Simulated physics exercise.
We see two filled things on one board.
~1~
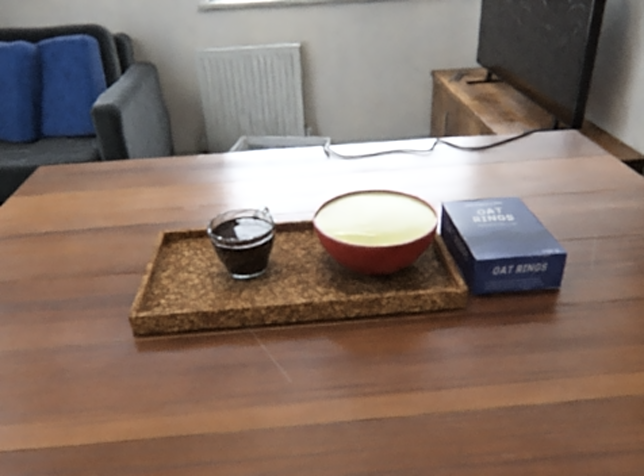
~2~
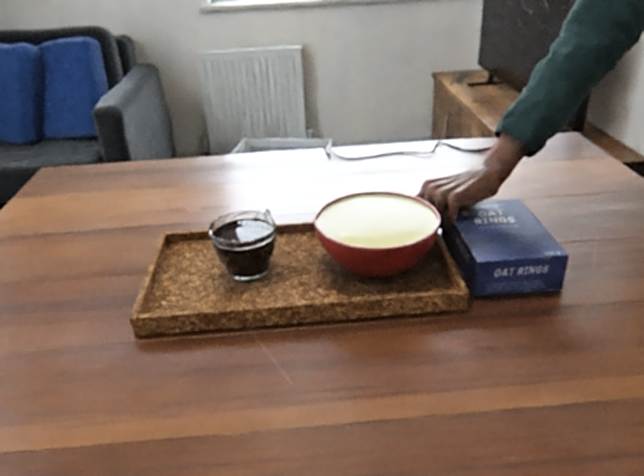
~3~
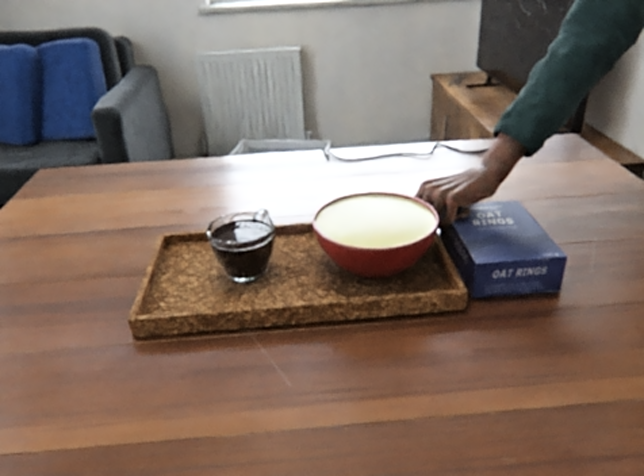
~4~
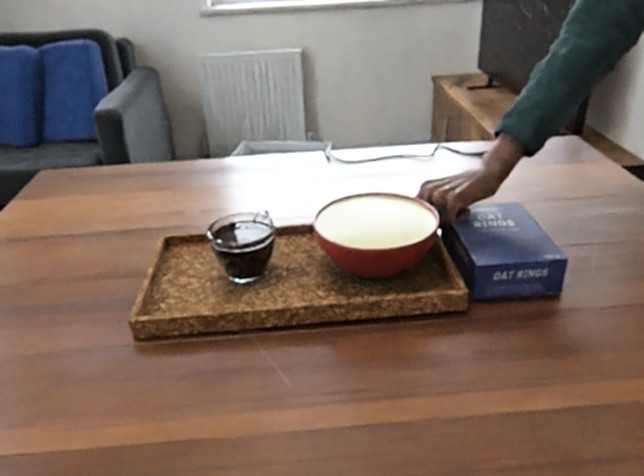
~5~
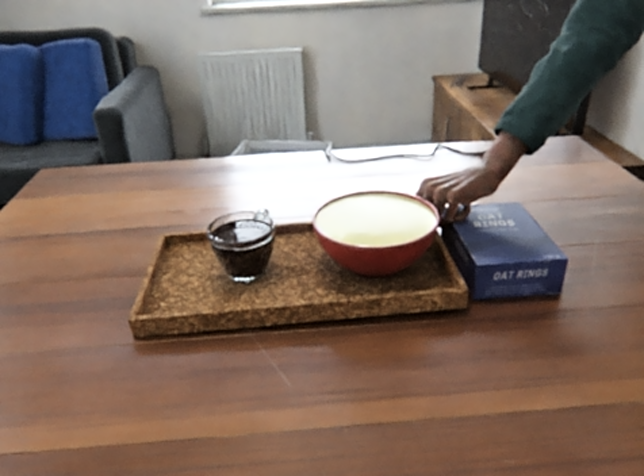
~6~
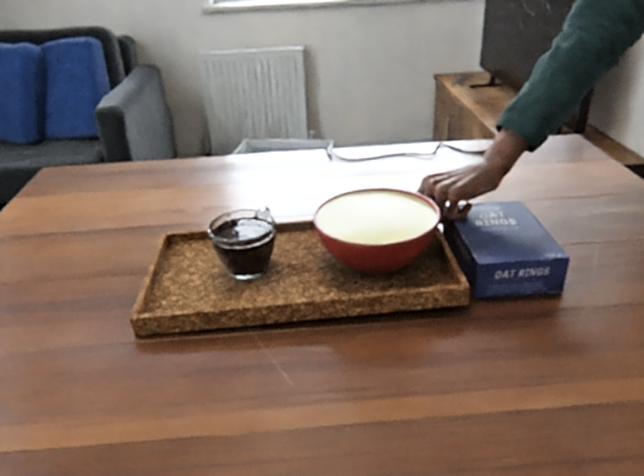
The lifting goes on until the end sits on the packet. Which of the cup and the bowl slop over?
On the left the cup keeps it all in, on the right the bowl spills.
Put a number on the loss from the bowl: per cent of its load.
About 16 per cent.
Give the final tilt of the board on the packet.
Some 9 degrees.
Next, the board slopes by about 5°; cup, its rim is dry; bowl, it has slopped over.
After that, the board slopes by about 10°; cup, its rim is dry; bowl, it has slopped over.
Finally, the board slopes by about 9°, resting on the packet; cup, its rim is dry; bowl, it has slopped over.
